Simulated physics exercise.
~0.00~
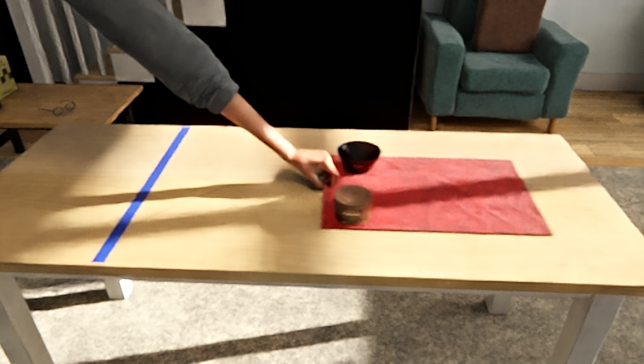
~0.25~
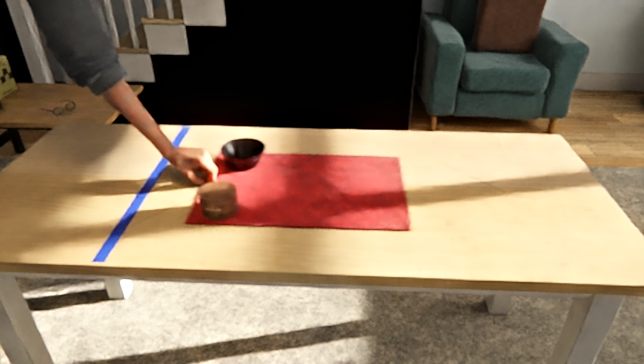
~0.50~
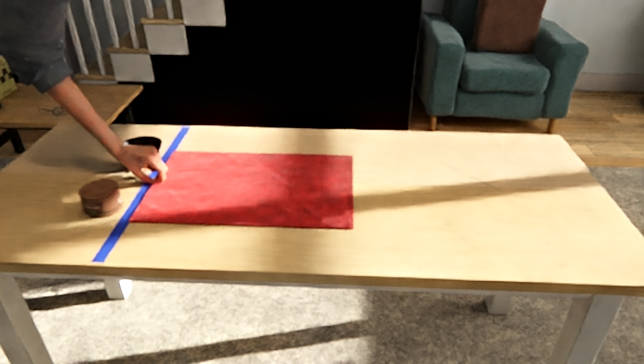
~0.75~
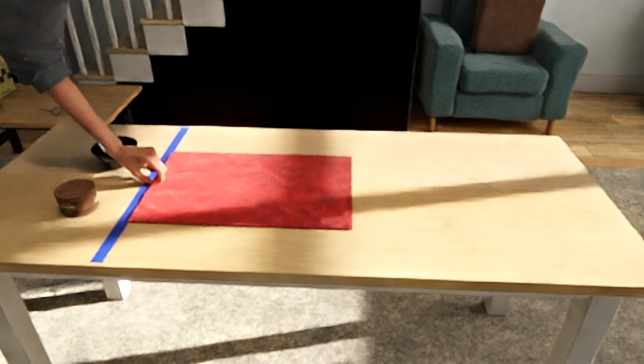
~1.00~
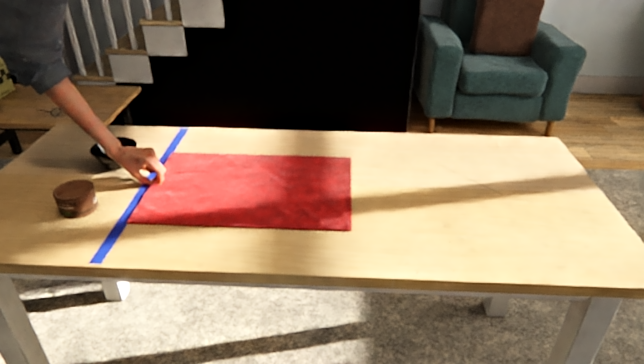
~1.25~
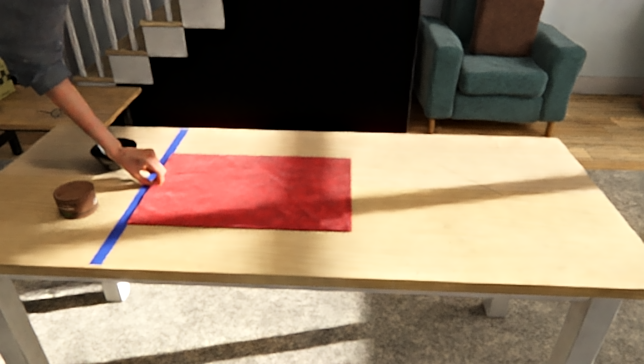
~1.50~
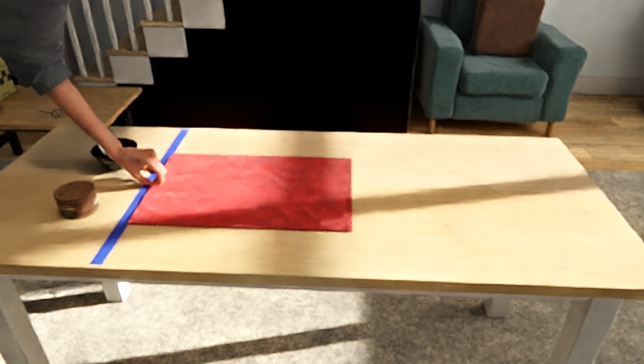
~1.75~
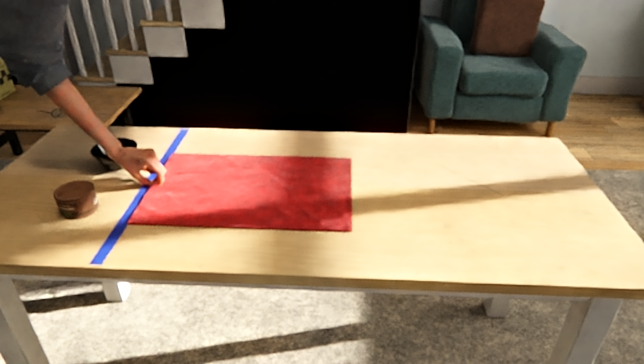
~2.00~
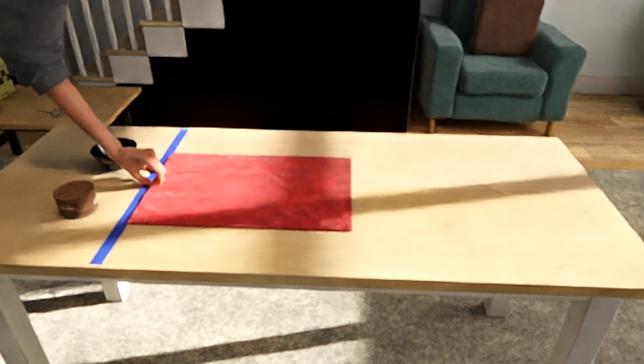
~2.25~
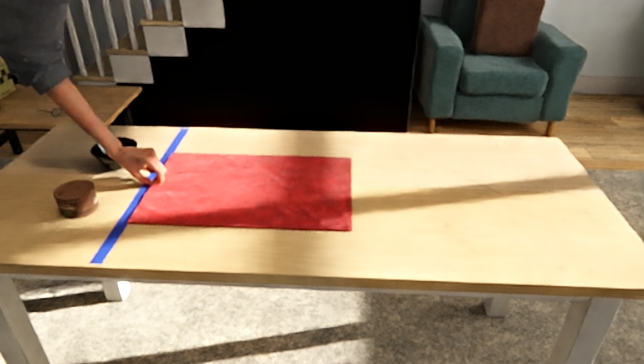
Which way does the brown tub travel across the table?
The brown tub travels to the left, first riding on the red cloth and then sliding off it past the blue tape.
In a sunlit room, a pale wooden table is seen from its front side and slightly above, with a teal armchair behind it on the right. A strip of blue tape crosses the table's left part, and a red cloth to its right carries a brown tub and a black bowl near its left edge. A hand pulls the cloth left, carrying both along. The cloth stops with its edge at the tape, but the tub and bowl slide off the front, past the tape. They come to rest on bare wood, the hand still holding the cloth.
